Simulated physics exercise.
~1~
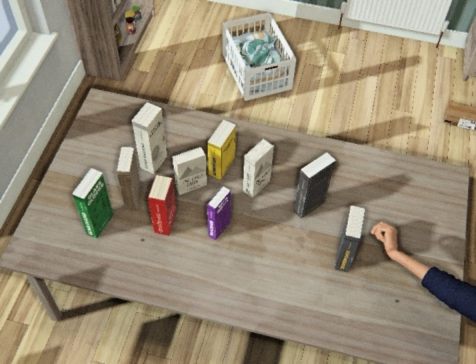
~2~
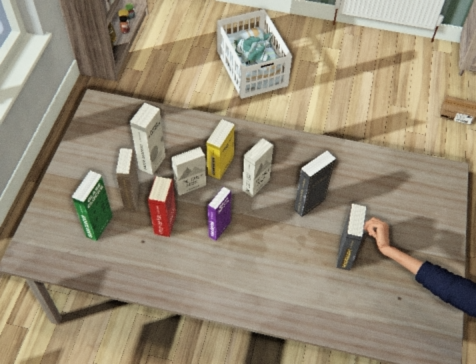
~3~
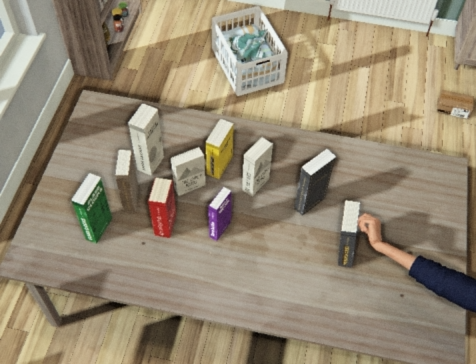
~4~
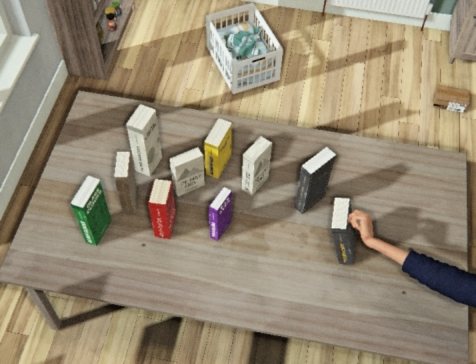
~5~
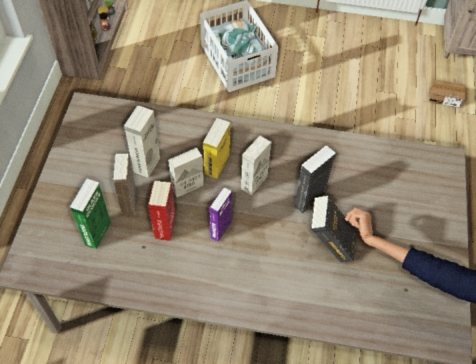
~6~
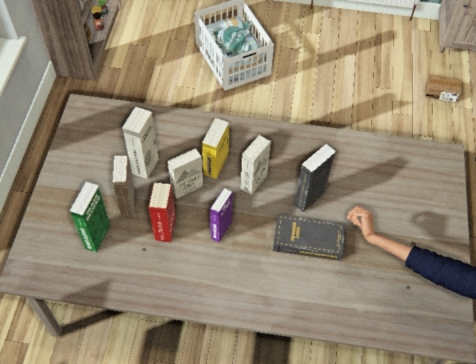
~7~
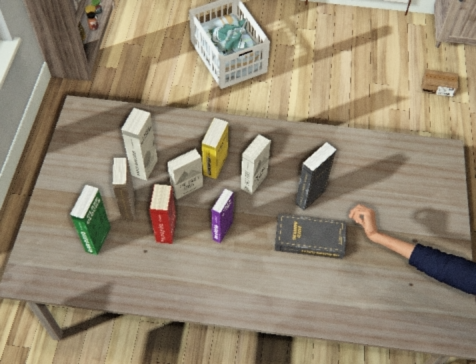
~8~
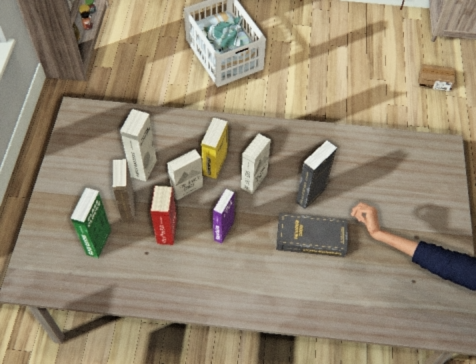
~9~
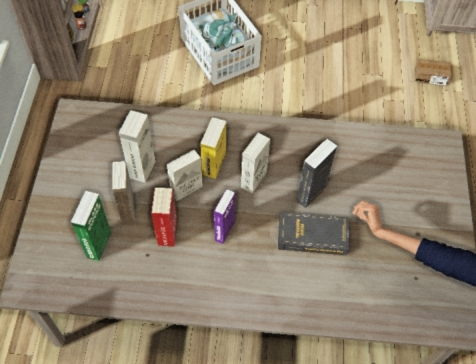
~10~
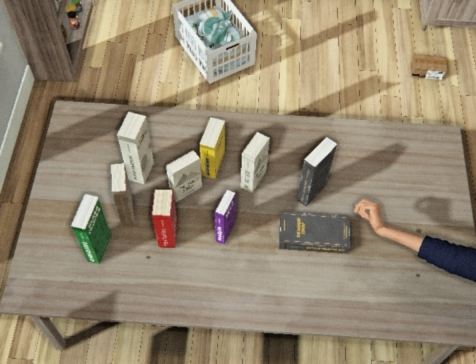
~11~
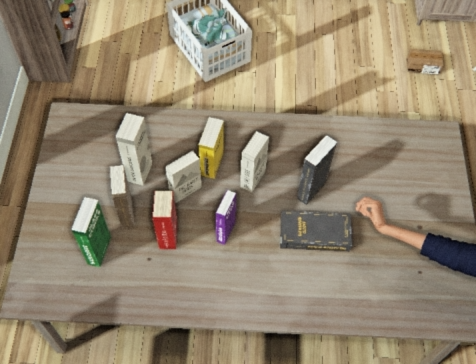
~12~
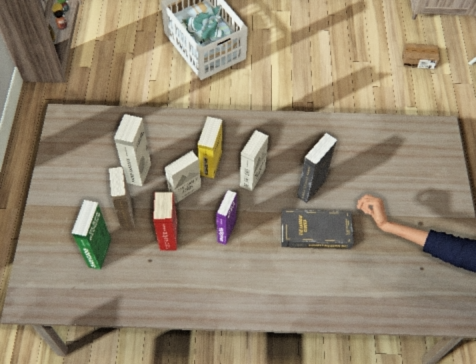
A dark book, pushed left by a hand, topples flat while the others stay standing.
